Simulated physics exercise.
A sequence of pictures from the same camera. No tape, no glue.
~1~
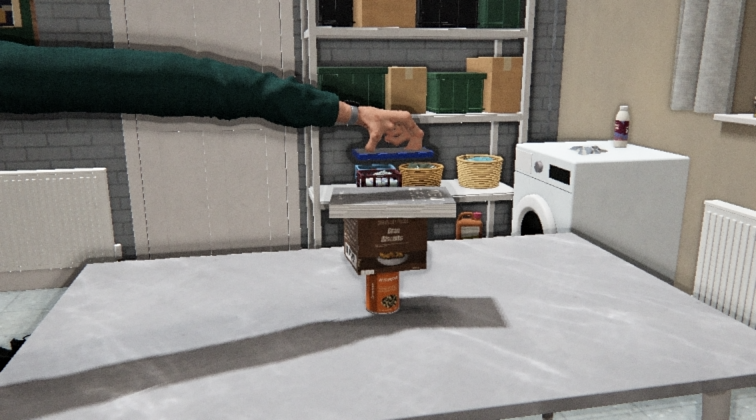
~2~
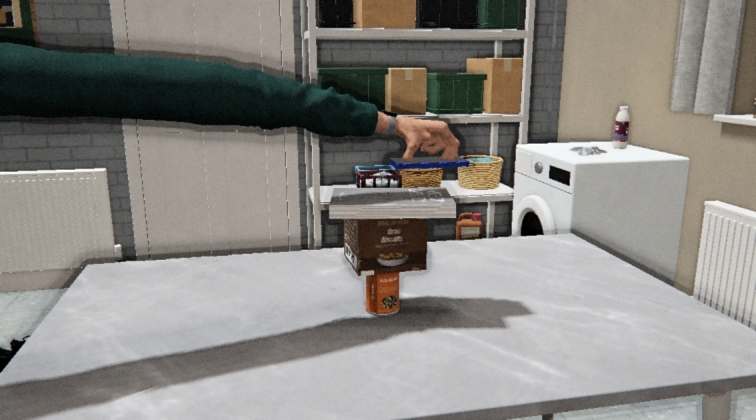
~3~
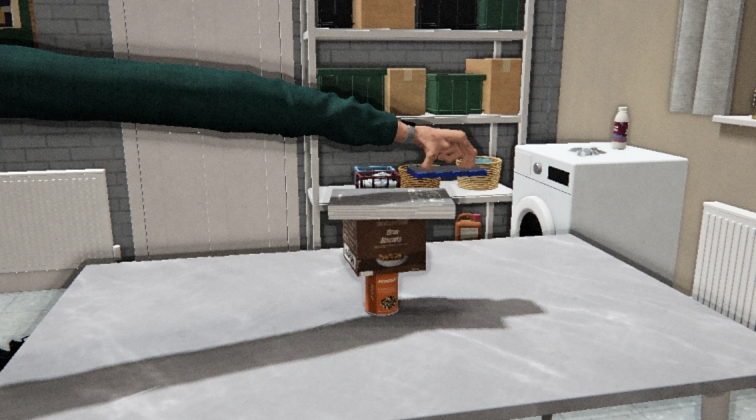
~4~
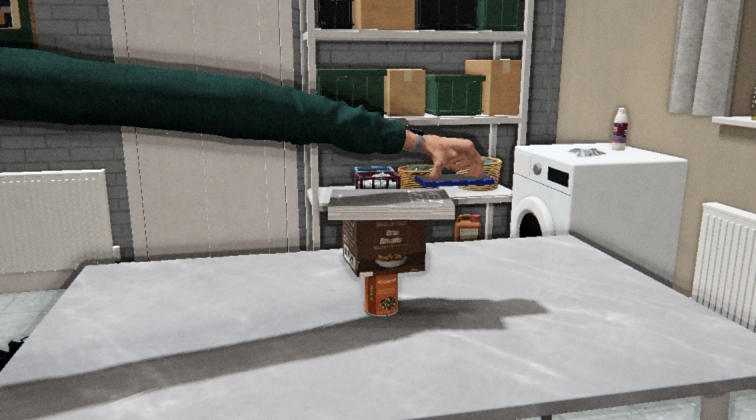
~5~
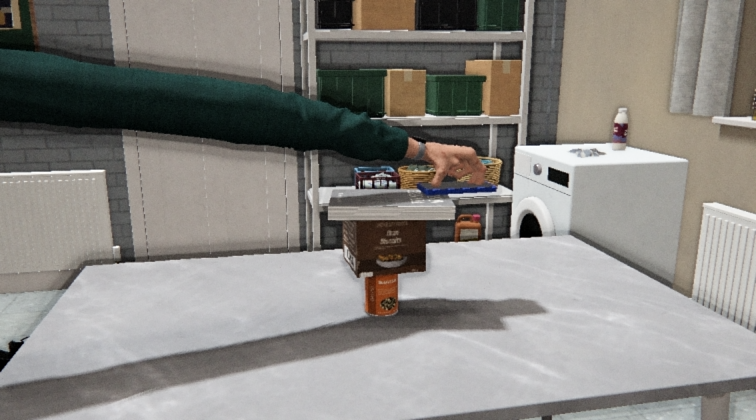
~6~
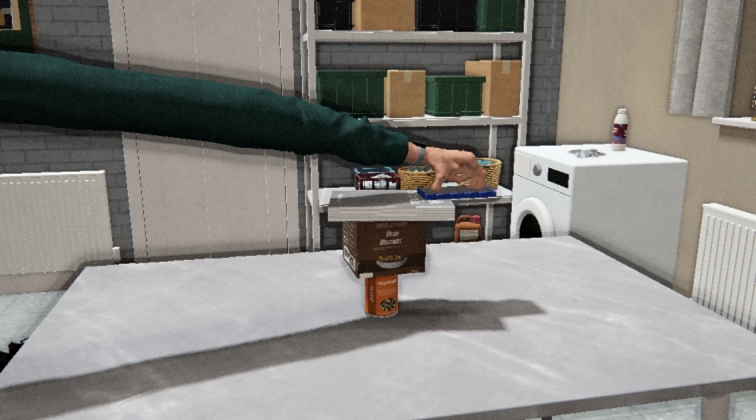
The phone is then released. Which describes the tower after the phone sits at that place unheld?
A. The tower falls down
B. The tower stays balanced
A, the tower falls down.
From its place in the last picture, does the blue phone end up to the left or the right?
Rightwards.
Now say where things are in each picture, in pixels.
The first picture shows still above its spot; blue phone (392, 153); brown box (384, 235).
The second picture shows still above its spot; blue phone (428, 162); grey book (391, 202).
The third picture shows still above its spot; blue phone (446, 171); orange tin (382, 287).
The fourth picture shows still above its spot; blue phone (454, 180); brown box (383, 237).
The fifth picture shows still above its spot; blue phone (456, 188); grey book (390, 204).
The sixth picture shows set down, still held; blue phone (456, 192); orange tin (381, 289).
Then, 0.30 s after the last picture, blue phone now fallen; grey book tipped 5° from how it was; brown box tipped 5° from how it was.
Then, 0.50 s after the last picture, grey book tipped 5° from how it was; brown box tipped 5° from how it was.
Then, 0.80 s after the last picture, things are still on the move.
At rest, fallen, blue phone; the other 3 in place. Seen from the same camera at the end, blue phone near (497, 307). The pile loses its balance.
